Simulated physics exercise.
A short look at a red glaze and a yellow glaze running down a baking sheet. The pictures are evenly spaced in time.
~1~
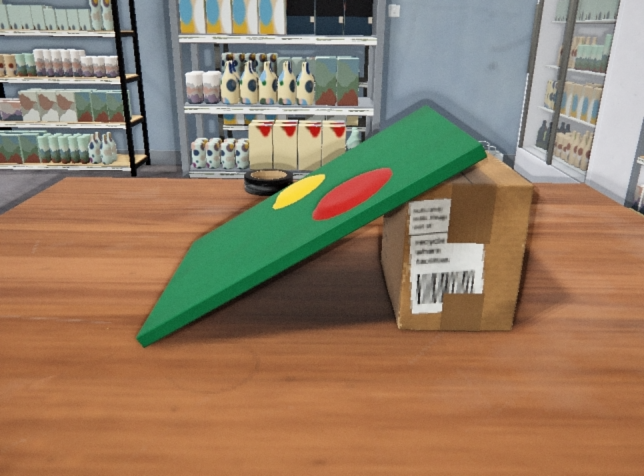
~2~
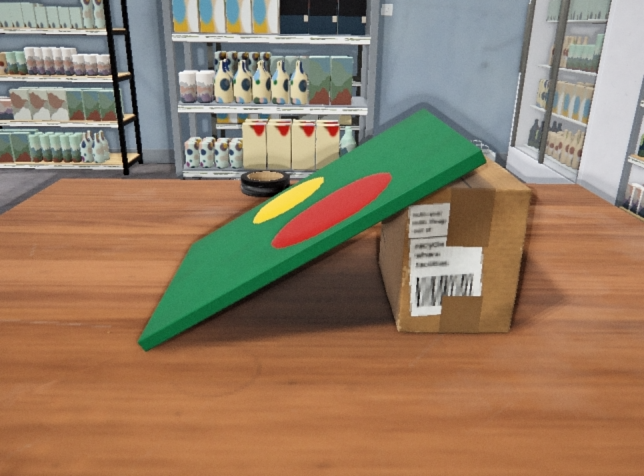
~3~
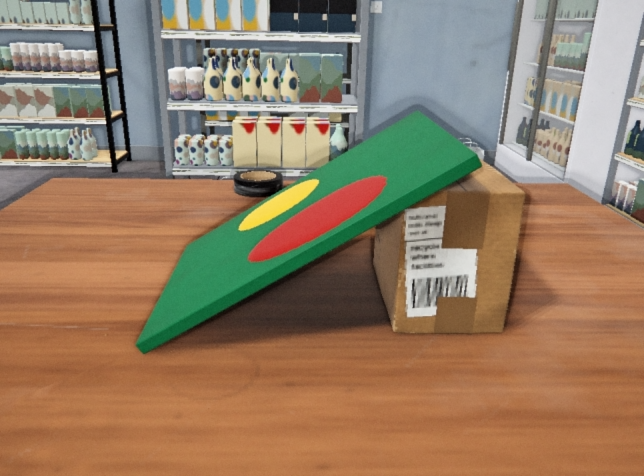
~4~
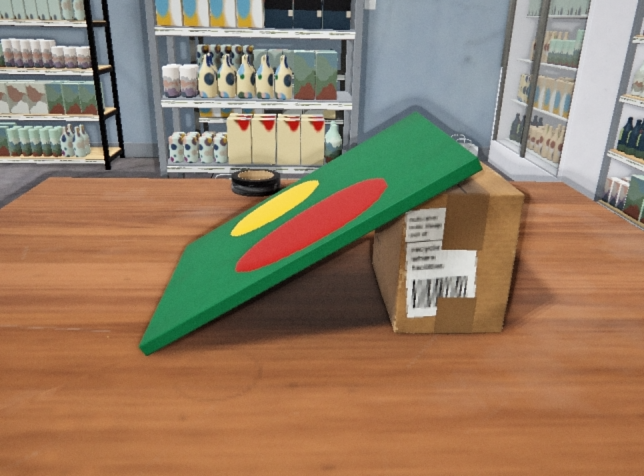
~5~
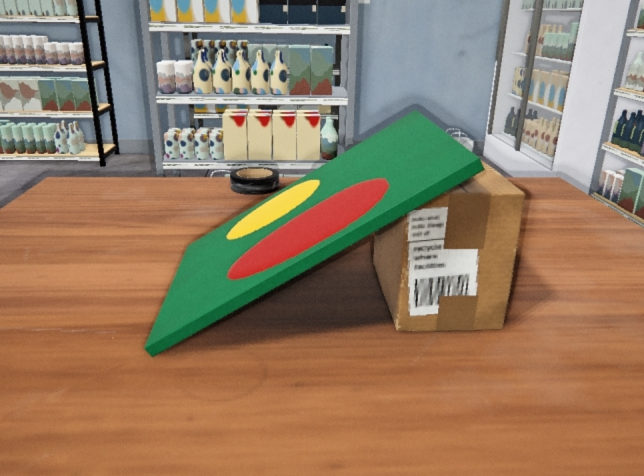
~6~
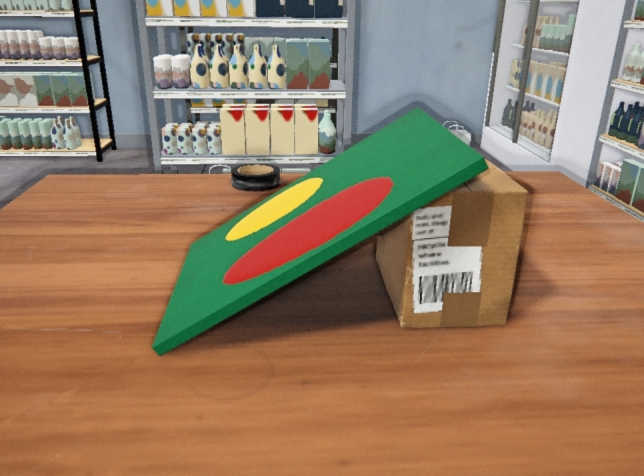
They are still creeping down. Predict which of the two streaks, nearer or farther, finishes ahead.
Nearer.
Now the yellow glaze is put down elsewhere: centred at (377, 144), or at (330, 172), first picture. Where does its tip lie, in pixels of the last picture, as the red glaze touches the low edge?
Tip, last view - start 1: (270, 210), start 2: (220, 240).
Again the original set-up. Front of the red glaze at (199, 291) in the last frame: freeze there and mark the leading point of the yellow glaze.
I'd mark the front at roughly (214, 243).
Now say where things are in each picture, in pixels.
The first picture shows tip of the red glaze half way down; tip of the yellow glaze (281, 200) half way down.
The second picture shows tip of the red glaze (281, 237) half way down; tip of the yellow glaze three quarters of the way down.
The third picture shows tip of the red glaze three quarters of the way down; tip of the yellow glaze (246, 222) three quarters of the way down.
The fourth picture shows tip of the red glaze (243, 261) three quarters of the way down; tip of the yellow glaze three quarters of the way down.
The fifth picture shows tip of the red glaze three quarters of the way down; tip of the yellow glaze (234, 230) three quarters of the way down.
The sixth picture shows tip of the red glaze (233, 272) three quarters of the way down; tip of the yellow glaze three quarters of the way down.
Shortly, the red glaze is close to the edge; the yellow glaze is close to the edge.
At the finish, the red glaze is at the low edge; the yellow glaze is close to the edge.
